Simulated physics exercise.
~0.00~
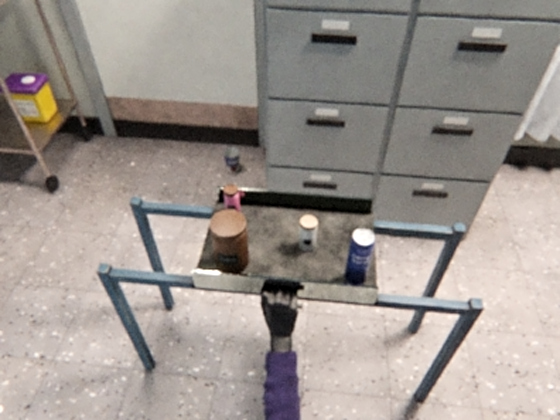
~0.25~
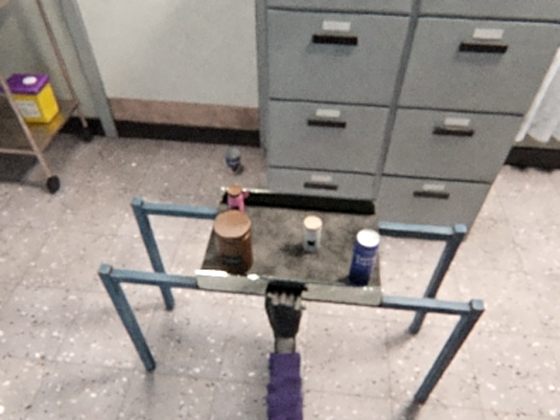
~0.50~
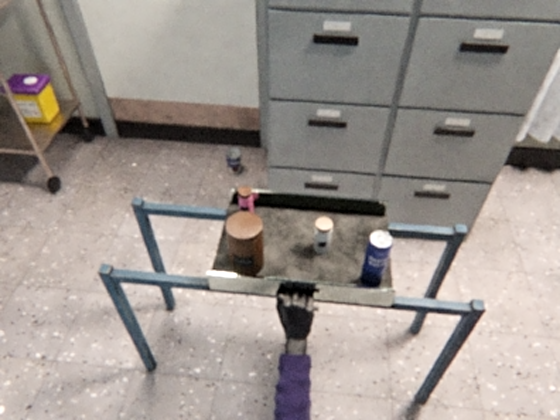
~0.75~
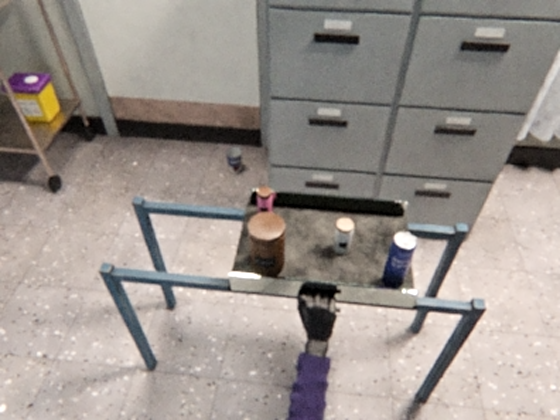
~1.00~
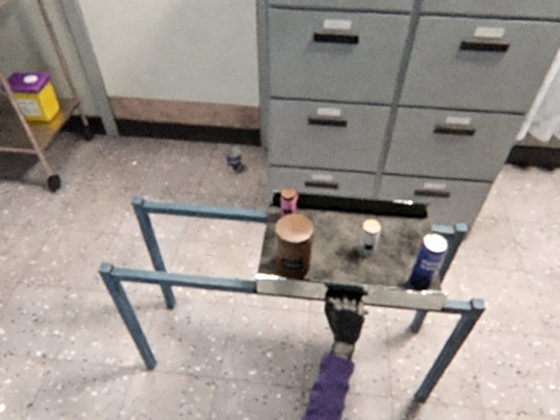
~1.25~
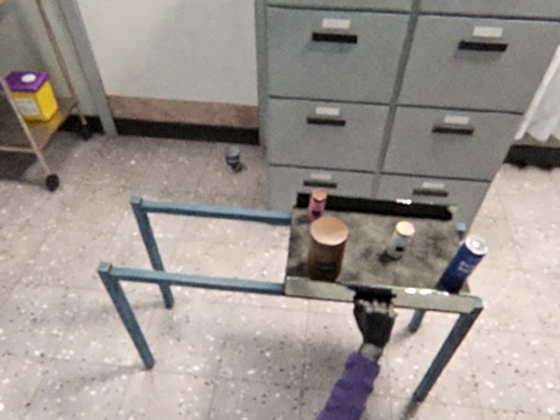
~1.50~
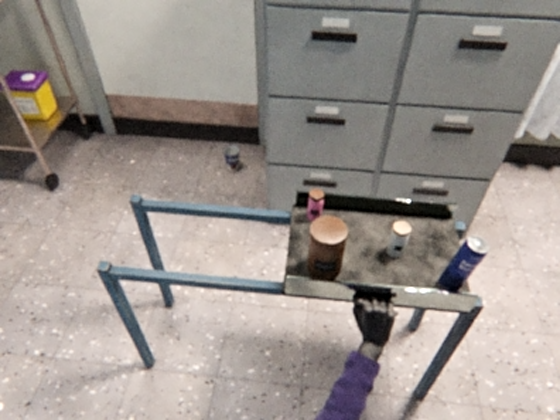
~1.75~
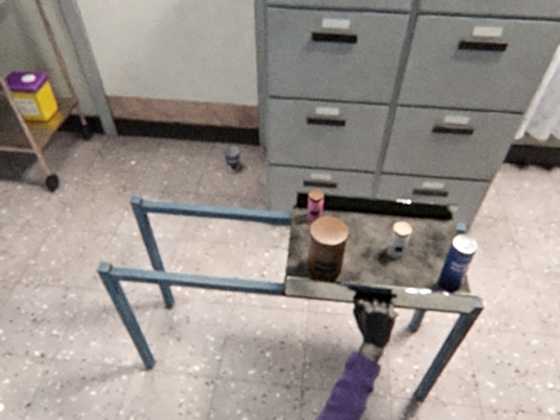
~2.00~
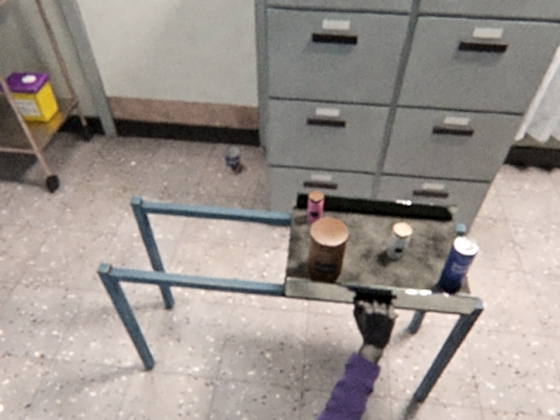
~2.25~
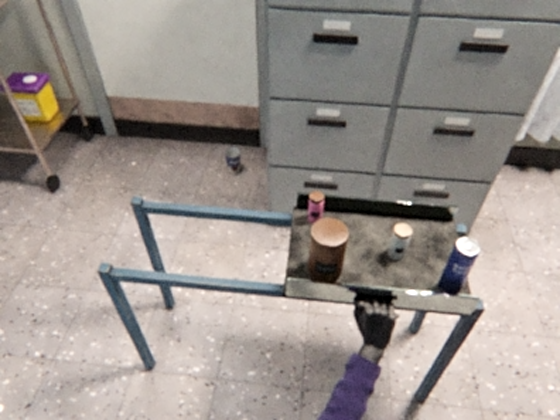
A gloved hand slides a tray of four containers right until it stops, all still upright.
